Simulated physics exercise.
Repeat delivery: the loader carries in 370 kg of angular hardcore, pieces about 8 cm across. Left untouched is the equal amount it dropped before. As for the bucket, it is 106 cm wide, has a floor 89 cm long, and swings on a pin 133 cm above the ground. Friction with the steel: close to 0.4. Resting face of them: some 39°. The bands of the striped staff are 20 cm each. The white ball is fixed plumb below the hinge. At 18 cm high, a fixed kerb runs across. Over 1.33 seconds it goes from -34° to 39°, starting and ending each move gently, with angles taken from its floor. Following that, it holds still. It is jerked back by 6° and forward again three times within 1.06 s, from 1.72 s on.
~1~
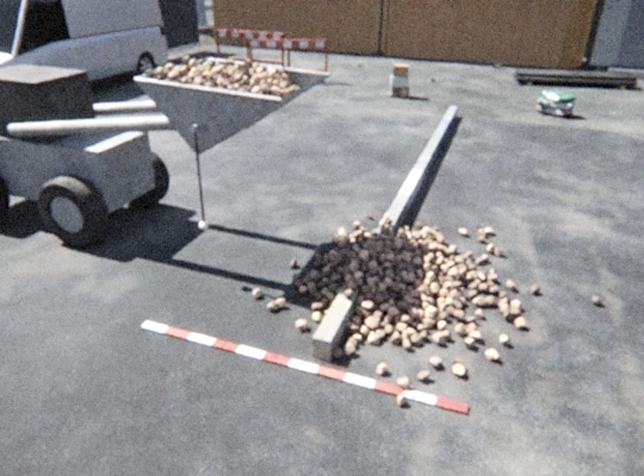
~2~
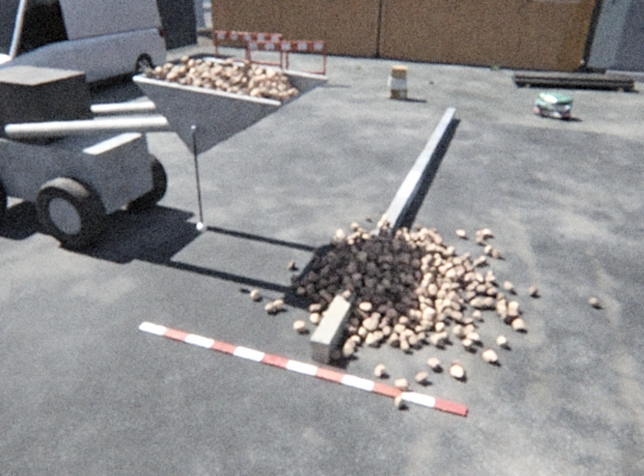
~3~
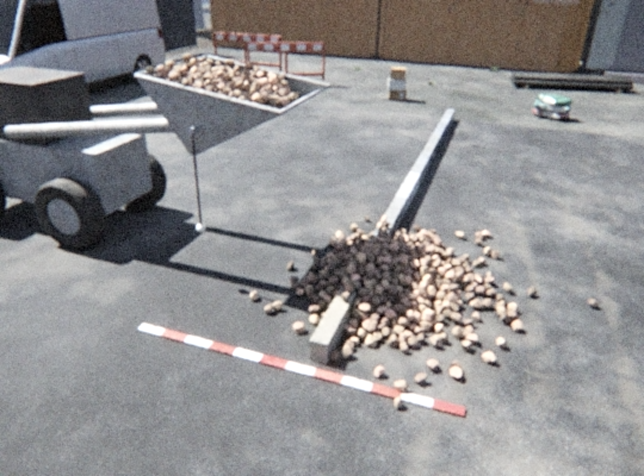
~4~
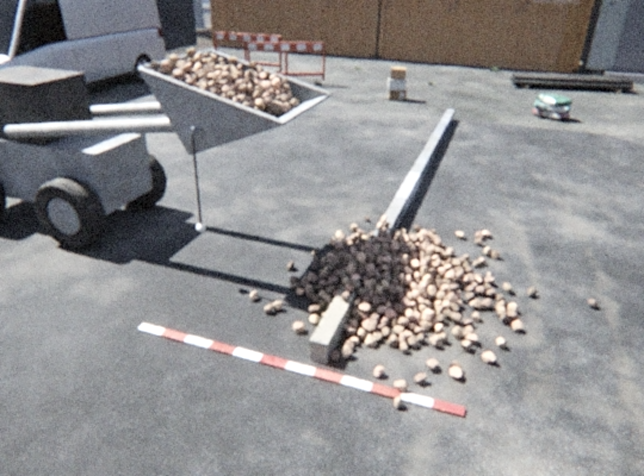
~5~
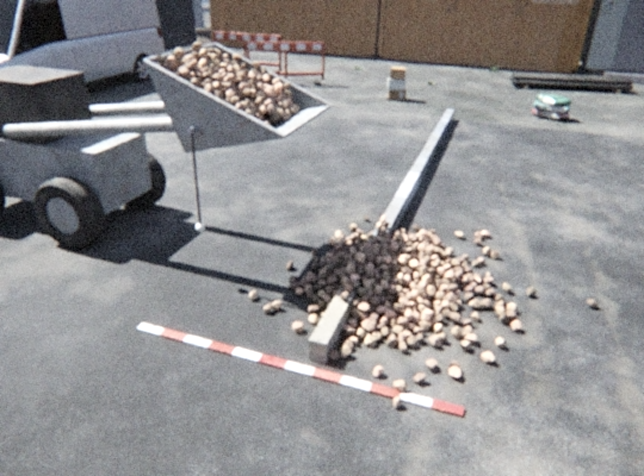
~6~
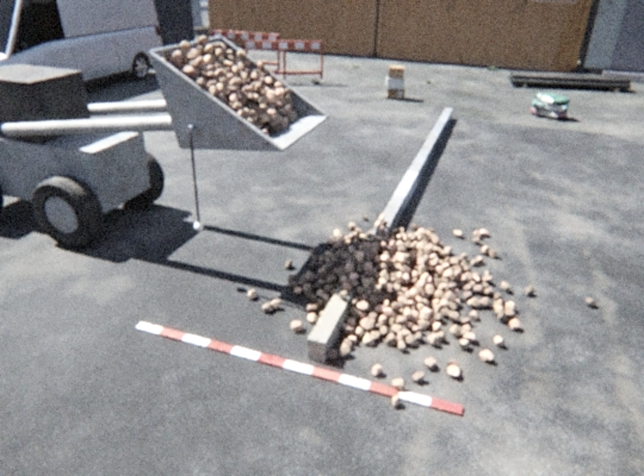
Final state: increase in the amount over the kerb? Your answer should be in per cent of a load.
About 1 %.
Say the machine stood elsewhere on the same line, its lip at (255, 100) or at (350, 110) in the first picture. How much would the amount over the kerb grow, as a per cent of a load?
The first position would add some 0 per cent, the second some 60.
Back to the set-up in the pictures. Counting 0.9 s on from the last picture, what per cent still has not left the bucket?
About 60 percent is still in there.
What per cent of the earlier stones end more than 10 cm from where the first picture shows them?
I'd say roughly 0 per cent of them.
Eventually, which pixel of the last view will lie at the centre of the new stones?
In the last view, about pixel (321, 251).
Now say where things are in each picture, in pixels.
In the first frame, the bucket is at -34°, its lip at (281, 101); the top of the load is at (220, 65). The earlier load is highest near (376, 250), 31 cm above ground level, 24 % on this side of the kerb, 76 % over the kerb.
In the second frame, the bucket is at -33°, its lip at (280, 105); the top of the load is at (219, 66).
In the third frame, the bucket is at -28°, its lip at (281, 113); the top of the load is at (210, 65).
In the fourth frame, the bucket is at -22°, its lip at (284, 124); the top of the load is at (203, 59).
The fifth frame shows lip at (284, 137), floor tilted -15°, highest stones at (205, 54).
In the sixth frame, the bucket is at -6°, its lip at (283, 151); the top of the load is at (211, 49).
Then, 0.4 s after the last picture the floor is at 28°; in per cent of one load, 99 in the bucket, 25 on this side of the kerb, 76 over the kerb; the foremost stones are at (521, 310).
Then, 0.9 s after the last picture the floor is at 39°; in per cent of one load, 60 in the bucket, 64 on this side of the kerb, 76 over the kerb; the foremost stones are at (521, 310).
Then, 2.7 s after the last picture the floor is at 39°; in per cent of one load, 0 in the bucket, 123 on this side of the kerb, 77 over the kerb; the foremost stones are at (521, 310).
Then, 5.3 s after the last picture the floor is at 39°; in per cent of one load, 0 in the bucket, 123 on this side of the kerb, 77 over the kerb; the foremost stones are at (521, 310). Net gain over the kerb, 1.
